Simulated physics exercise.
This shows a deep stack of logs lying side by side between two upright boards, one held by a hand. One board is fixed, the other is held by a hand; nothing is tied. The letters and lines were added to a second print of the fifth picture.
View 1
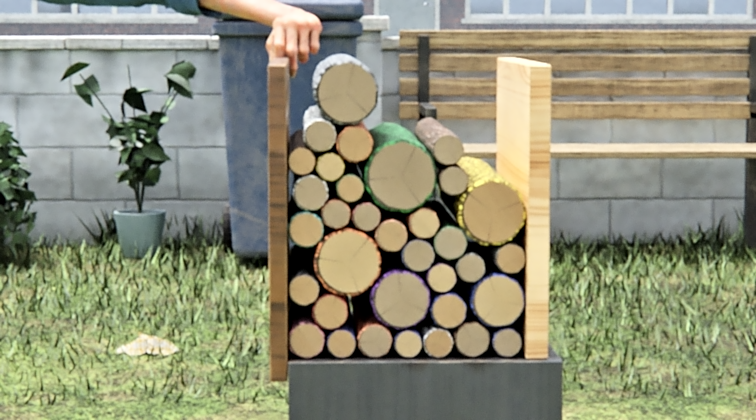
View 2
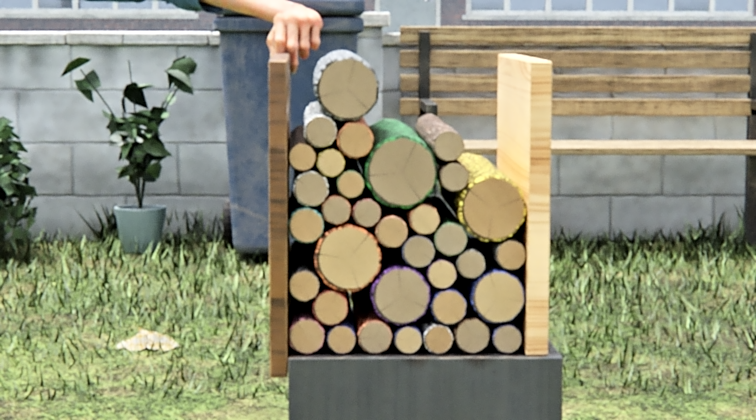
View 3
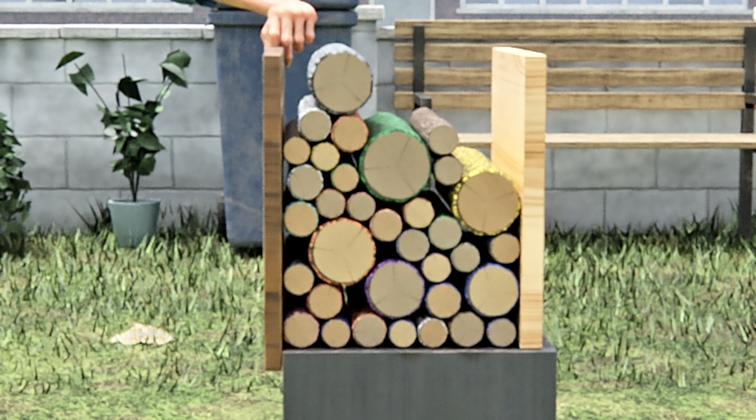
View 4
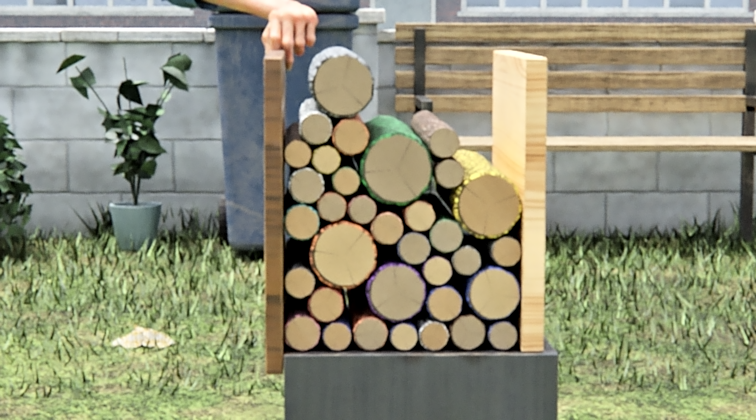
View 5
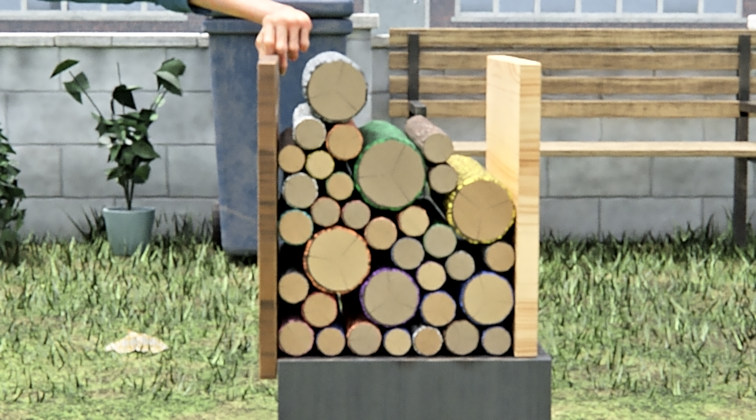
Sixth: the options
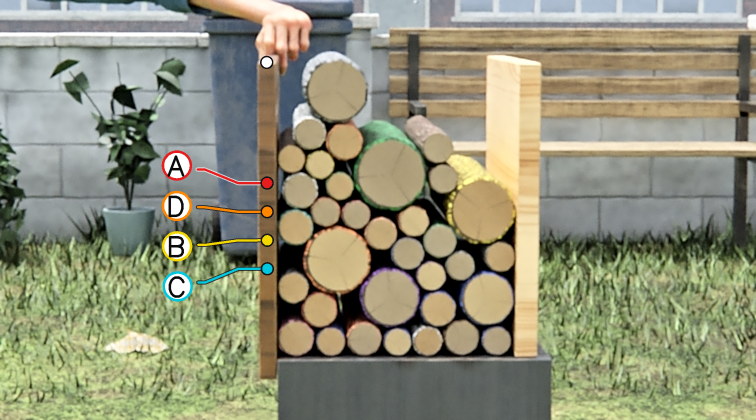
A hand reaches in from the upper left and rests on top of the left upright board, seen from the front in a grassy yard before a grey block wall. Pale-ended logs, some rimmed green, yellow, orange and purple, lie stacked between two wooden boards above a dark grey block, with a potted plant and blue bin left, a bench right. The view shifts slightly, while the hand and logs show almost no movement.
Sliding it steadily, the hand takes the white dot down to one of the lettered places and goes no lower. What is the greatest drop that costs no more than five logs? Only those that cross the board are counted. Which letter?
The lowest mark that will do is B.
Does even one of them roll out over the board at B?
Yes, at B.
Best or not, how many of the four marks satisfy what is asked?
Three of them.
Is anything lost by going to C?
At C: Yes.
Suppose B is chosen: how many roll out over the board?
The count is five.
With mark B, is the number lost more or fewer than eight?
It loses fewer than eight.
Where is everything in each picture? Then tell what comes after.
In the first frame, a log (307, 341); a log (498, 301).
In the second frame, a log (498, 297); a log (419, 252).
In the third frame, a log (445, 233); a log (487, 202).
In the fourth frame, a log (316, 128); side board (276, 198).
In the fifth frame, a log (296, 338); a log (487, 299).
On the copy, A at (267, 183); B at (267, 240); C at (267, 269); D at (267, 212); the white dot at (267, 62).
On B. First, top of the board (276, 139).
Then, top of the board (276, 223).
Finally, top of the board (276, 239), five out over the board.
By contrast, A none out over the board; C more than five out over the board; D one out over the board.
